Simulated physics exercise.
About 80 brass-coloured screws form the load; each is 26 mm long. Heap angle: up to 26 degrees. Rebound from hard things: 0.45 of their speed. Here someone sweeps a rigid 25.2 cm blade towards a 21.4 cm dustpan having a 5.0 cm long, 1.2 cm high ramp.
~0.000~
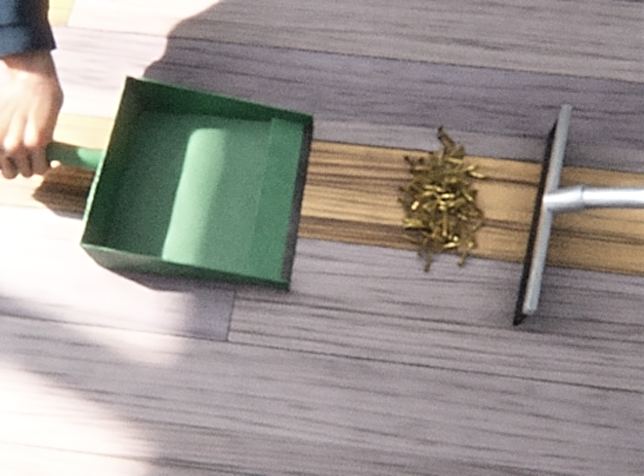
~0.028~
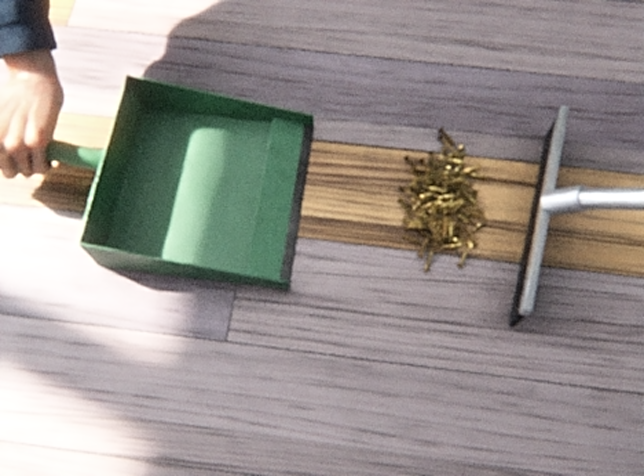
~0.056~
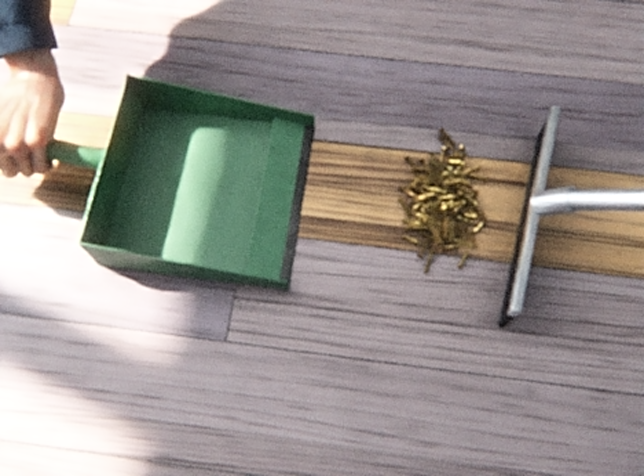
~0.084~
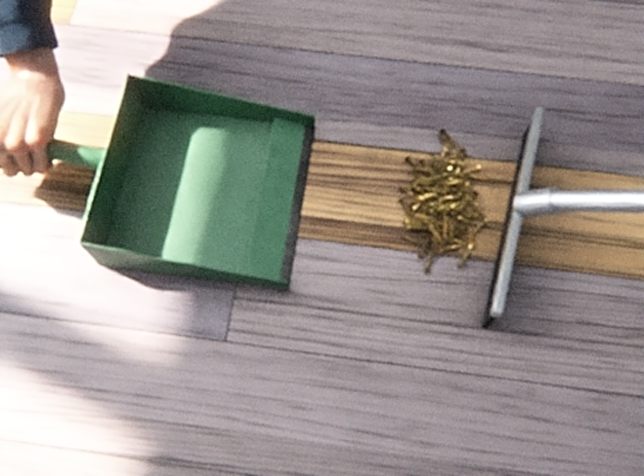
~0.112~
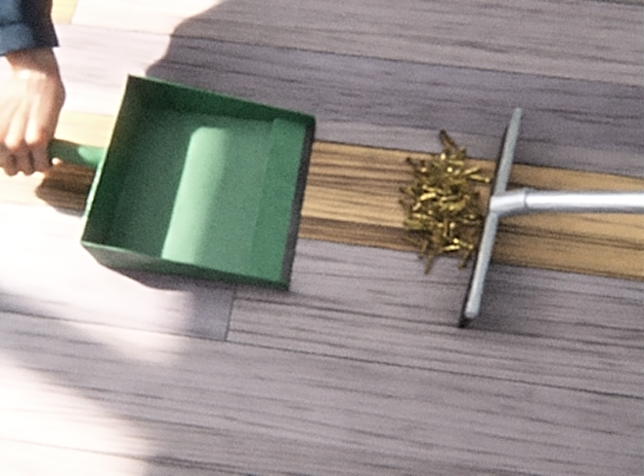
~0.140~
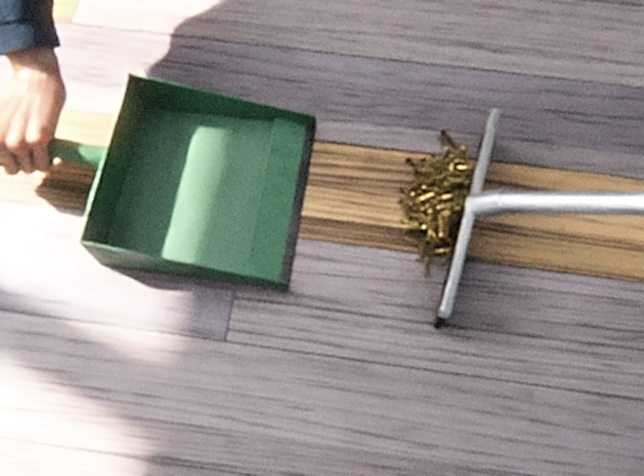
The video shows a hand holding a green dustpan still on a wooden floor while a long-handled blade slides left from the right, reaching a small heap of brass-coloured screws and pressing into its right side.
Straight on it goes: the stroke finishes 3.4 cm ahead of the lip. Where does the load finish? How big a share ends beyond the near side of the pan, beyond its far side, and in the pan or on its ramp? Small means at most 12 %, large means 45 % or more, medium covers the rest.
Shares: Near side - small; far side - small; pan - medium.
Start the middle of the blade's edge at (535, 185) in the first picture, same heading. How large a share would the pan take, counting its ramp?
About 50 per cent.
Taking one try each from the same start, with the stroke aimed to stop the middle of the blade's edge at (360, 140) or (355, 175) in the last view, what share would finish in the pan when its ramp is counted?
I'd expect about 40 percent, then about 35 percent.
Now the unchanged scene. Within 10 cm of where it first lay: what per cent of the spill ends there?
Around 0 in a hundred.
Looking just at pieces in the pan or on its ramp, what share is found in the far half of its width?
Around 50 percent.
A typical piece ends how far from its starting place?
I'd say near 16 cm.
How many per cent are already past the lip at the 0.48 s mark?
45 %.
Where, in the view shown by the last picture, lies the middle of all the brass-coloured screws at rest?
Roughly pixel (306, 189).
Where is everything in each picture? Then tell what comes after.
Blade from (529, 309) to (564, 114), moved 0.0 cm, 0 of the pieces shifted so far; middle of the pieces at (445, 203); pan at (195, 192), in the first frame.
Blade from (525, 310) to (562, 115), moved 0.4 cm, 0 of the pieces shifted so far; middle of the pieces at (445, 203), in the second frame.
Blade from (514, 311) to (553, 115), moved 1.5 cm, 0 of the pieces shifted so far; middle of the pieces at (445, 204), in the third frame.
Blade from (496, 312) to (537, 116), moved 3.3 cm, 0 of the pieces shifted so far; middle of the pieces at (445, 204), in the fourth frame.
Blade from (471, 312) to (516, 117), moved 5.9 cm, 0 of the pieces shifted so far; middle of the pieces at (446, 205), in the fifth frame.
Blade from (445, 312) to (494, 117), moved 8.5 cm, 44 of the pieces shifted so far; middle of the pieces at (442, 204); pan at (196, 190). Its pace works out near 0.95 m/s, heading 7 degrees towards the viewer's side, in the sixth frame.
After 0.23 s, middle of the blade 10 cm from the lip; 0 % over the lip, far side 5 %, near side 0 %.
After 0.28 s, middle of the blade 7 cm from the lip; 0 % over the lip, far side 5 %, near side 0 %.
Then, at 0.48 s, middle of the blade 5 cm from the lip; 45 % over the lip, far side 5 %, near side 0 %.
By 1.6 s all is still; near side 0 %, far side 5 %, pan 40 %, in front of the lip or behind the blade 55 %.
